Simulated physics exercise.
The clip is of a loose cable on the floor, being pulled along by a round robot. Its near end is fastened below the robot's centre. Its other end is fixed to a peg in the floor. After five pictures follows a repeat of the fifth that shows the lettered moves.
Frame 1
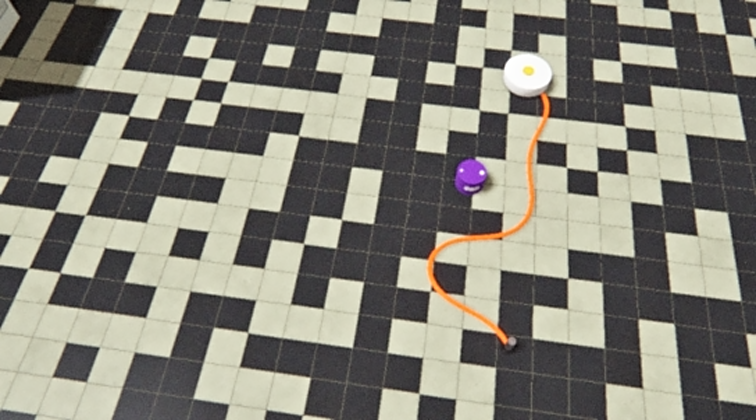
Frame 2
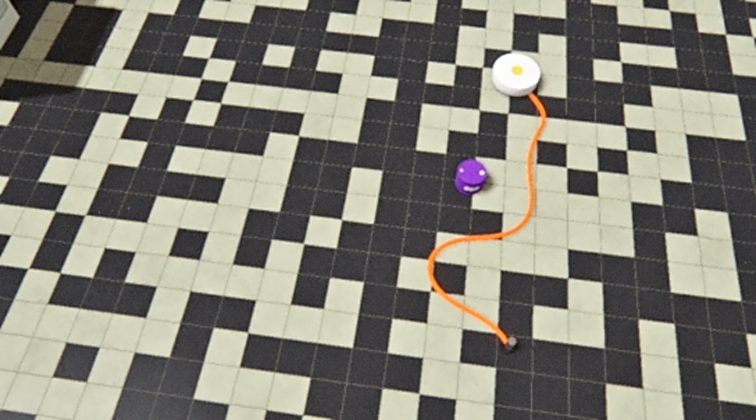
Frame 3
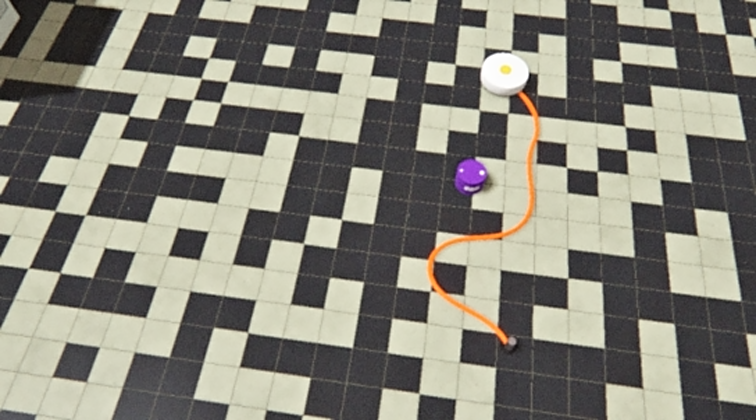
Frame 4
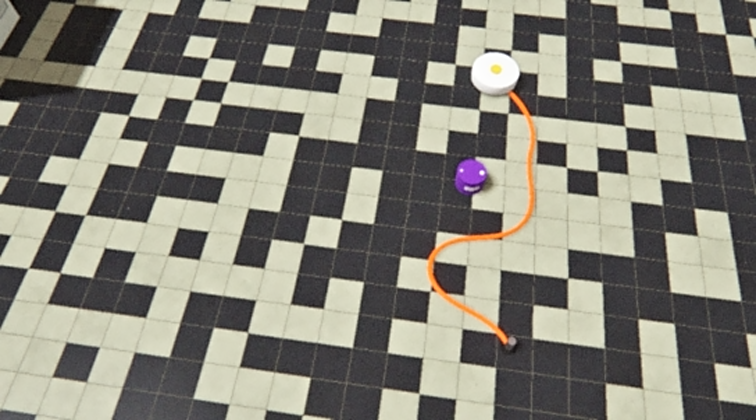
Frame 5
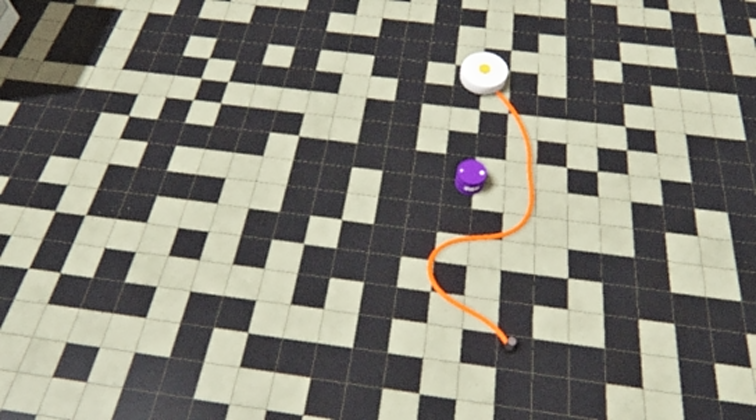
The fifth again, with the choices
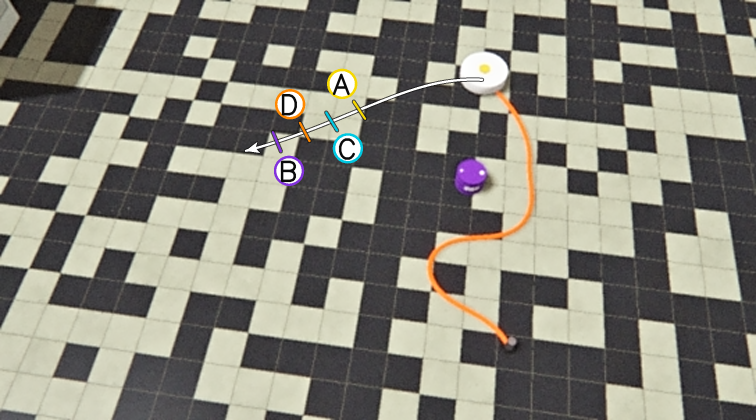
A round white robot with a yellow dot slid a short way left across the black-and-cream tiled floor, pulling the top of a winding orange cable while the small purple tub stayed still.
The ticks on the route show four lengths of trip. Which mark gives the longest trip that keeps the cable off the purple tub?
A.
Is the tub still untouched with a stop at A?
Yes.
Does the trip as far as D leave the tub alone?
For that mark, no.
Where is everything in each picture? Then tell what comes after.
Robot (527, 76); peg (510, 344); purple tub (471, 177), in the first frame.
Robot (516, 76); peg (510, 344), in the second frame.
Robot (504, 75); peg (510, 344), in the third frame.
Robot (495, 75); peg (510, 344), in the fourth frame.
Robot (483, 74); peg (510, 344); purple tub (471, 177), in the fifth frame.
On the marked copy, A at (359, 110); B at (277, 142); C at (332, 121); D at (305, 132); the route from (482, 80) via (363, 109) to (246, 151).
Following A. Soon after the start, robot (439, 78), middle of the cable (508, 224).
Later, robot (395, 91), middle of the cable (504, 218).
In the end, robot (359, 105), middle of the cable (498, 213); nothing has been touched.
As for the rest, B brings the cable against the tub; C brings the cable against the tub; D brings the cable against the tub.
